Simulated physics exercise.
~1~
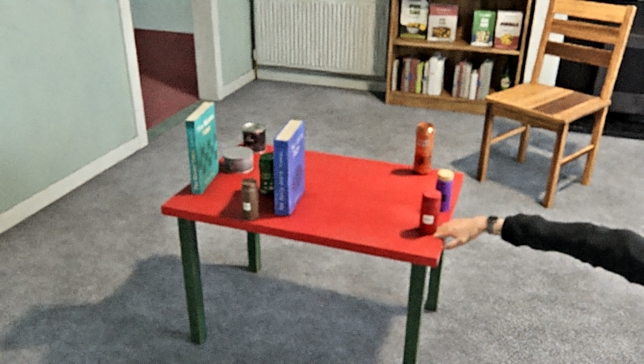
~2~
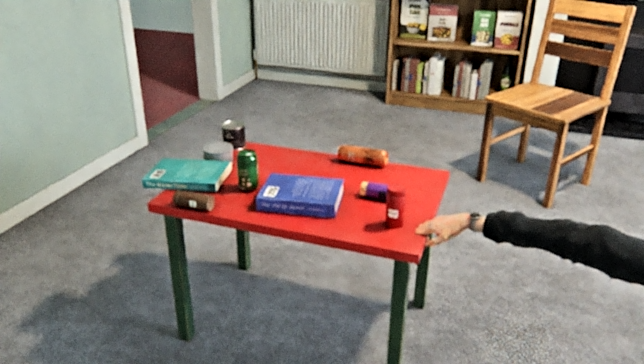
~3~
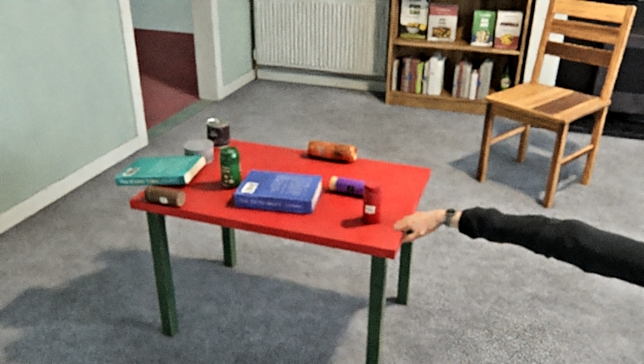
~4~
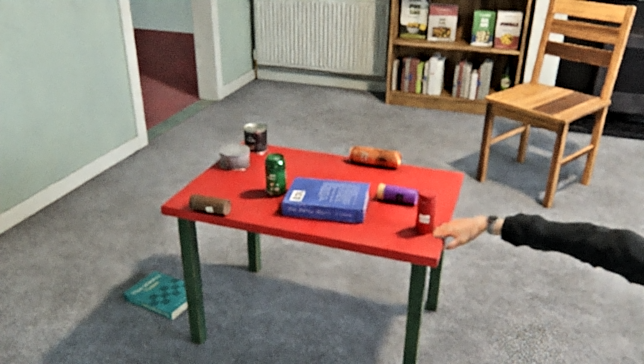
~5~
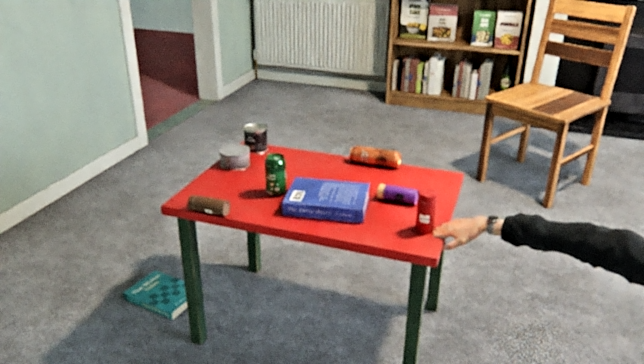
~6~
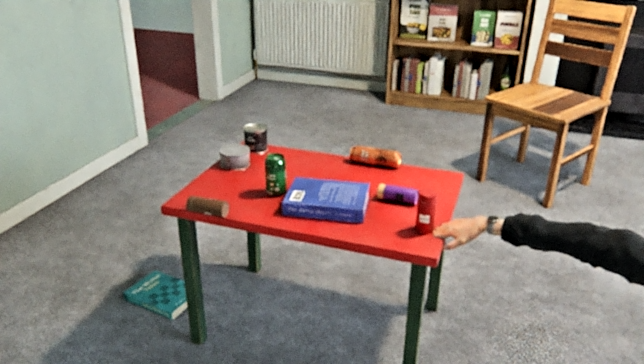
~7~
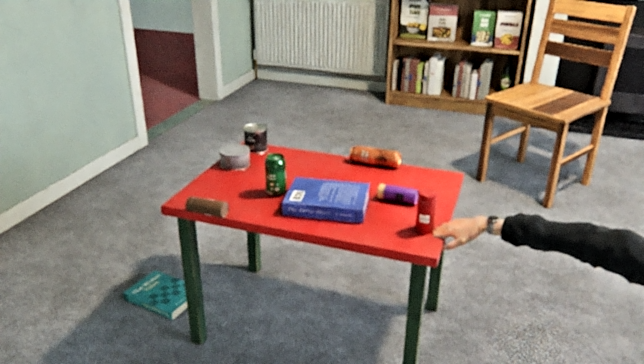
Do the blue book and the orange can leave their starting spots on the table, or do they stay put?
Both the blue book and the orange can leave their starting spots. They end up lying over, still on the table.
